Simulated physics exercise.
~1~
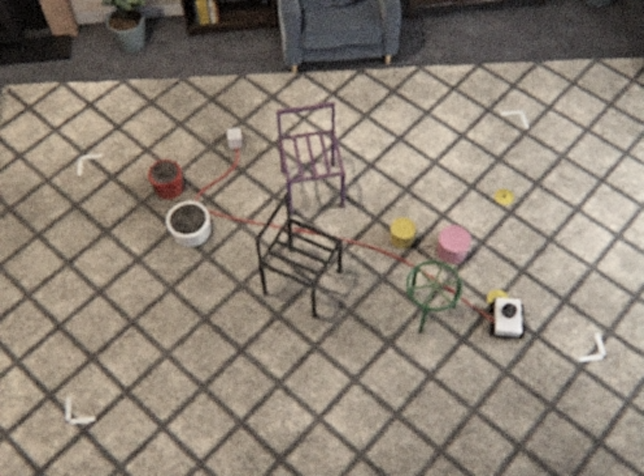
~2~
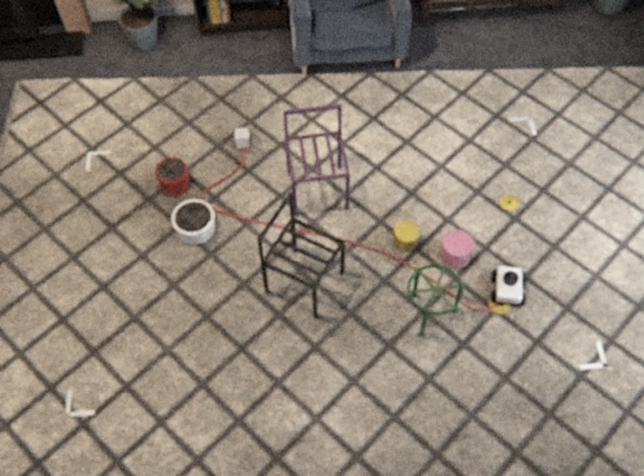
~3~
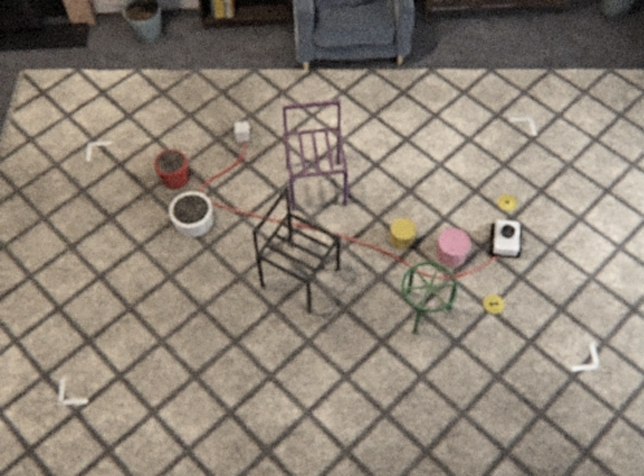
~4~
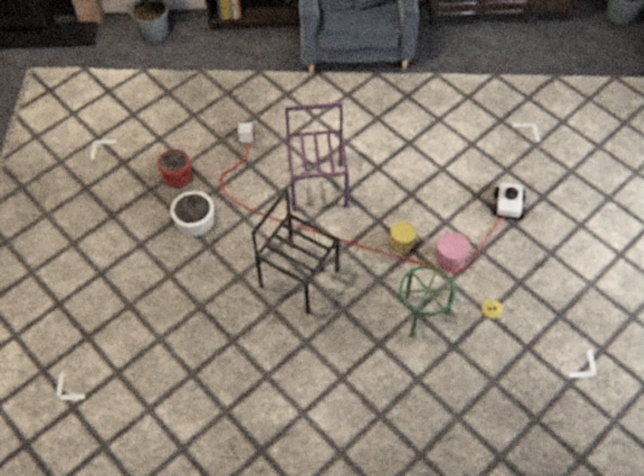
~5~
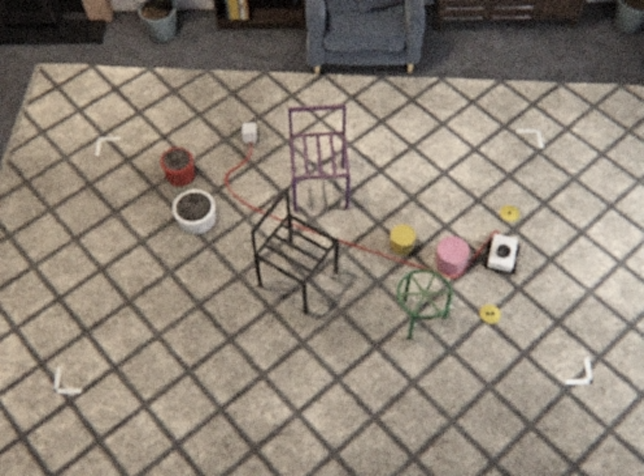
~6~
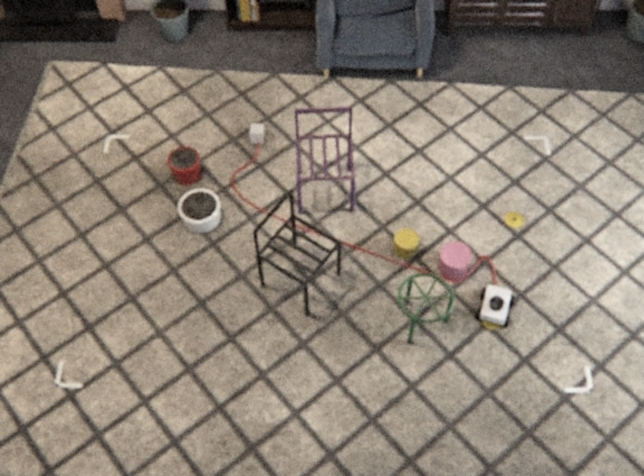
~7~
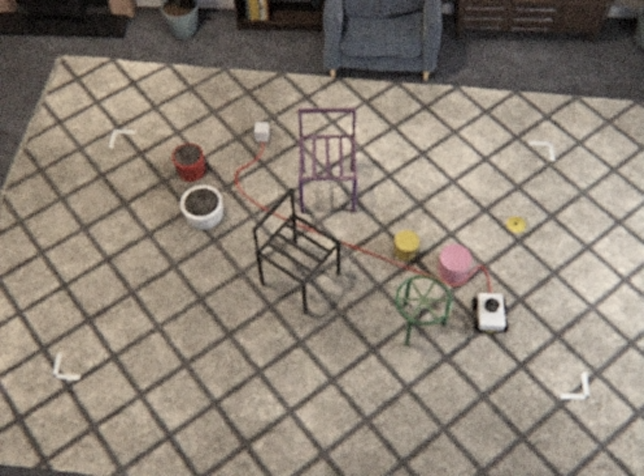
A patterned rug held chairs, a stool, buckets and pots, with a red lead winding among them to a small white cart, which drove up past one yellow mark to another, then came back down and stopped near the first.
